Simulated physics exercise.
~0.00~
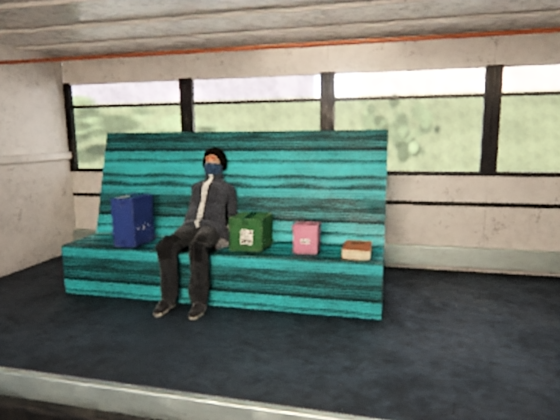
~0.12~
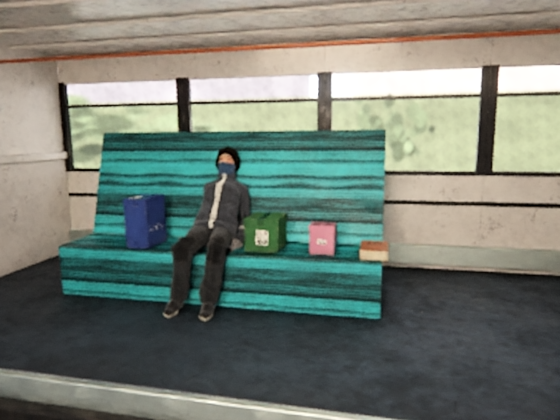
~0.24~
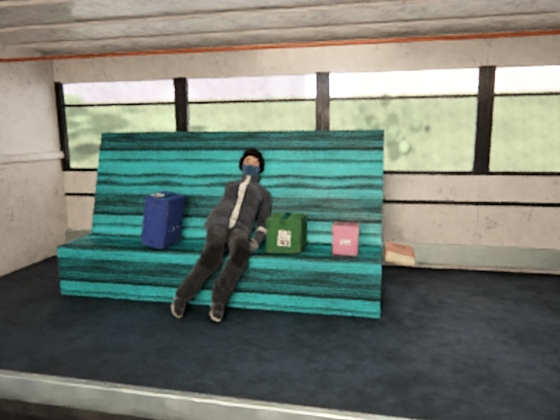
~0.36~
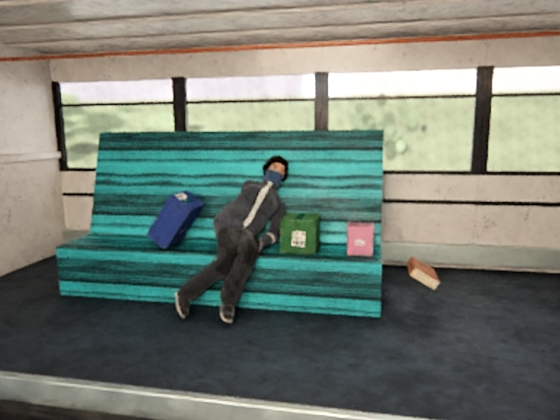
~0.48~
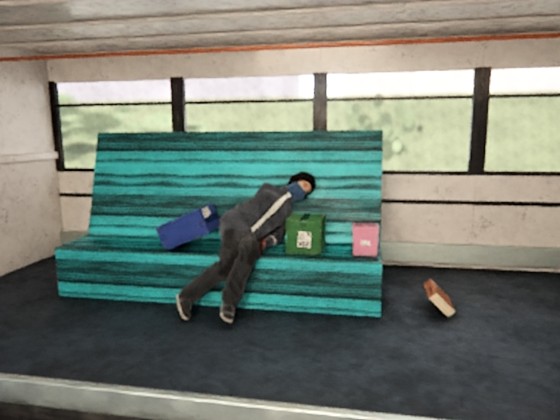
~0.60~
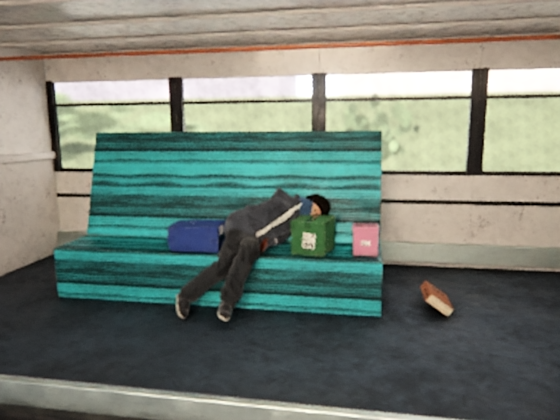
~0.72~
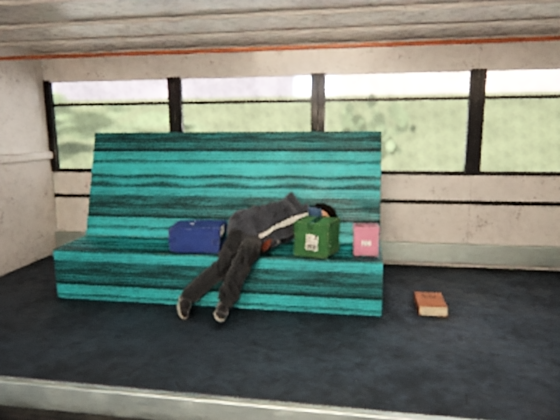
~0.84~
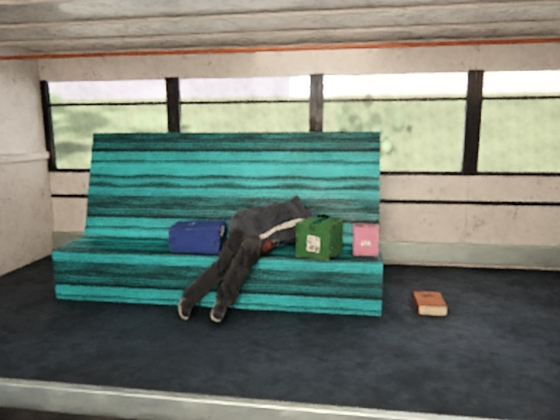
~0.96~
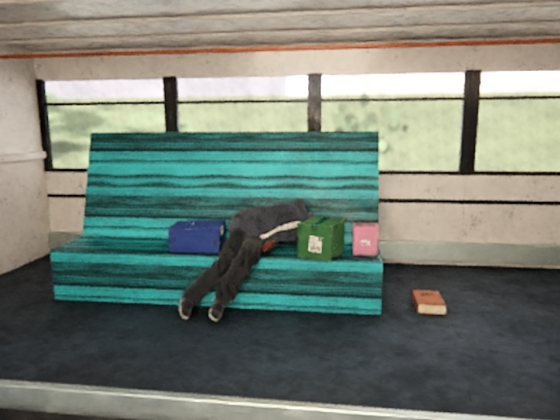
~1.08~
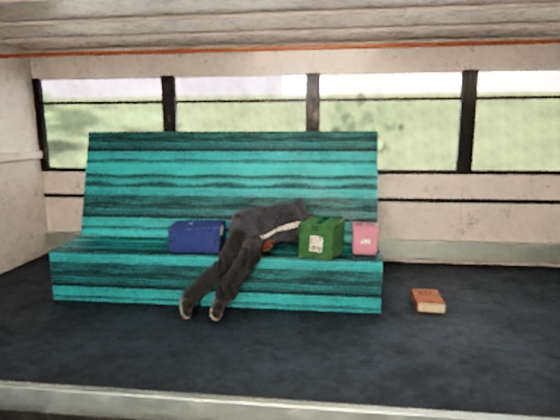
A masked commuter in dark clothes sits on a teal striped bench inside a tram, seen from the front beneath a row of windows, with a blue pack at left and a green holdall, pink tub and orange folder at right. Everything slides right along the seat. The folder slips off the end and tumbles to the floor, while the commuter leans right and the pack tips onto its side. The commuter slumps sideways against the holdall, legs trailing. All goes still, the tub upright near the bench end and the folder flat on the floor.
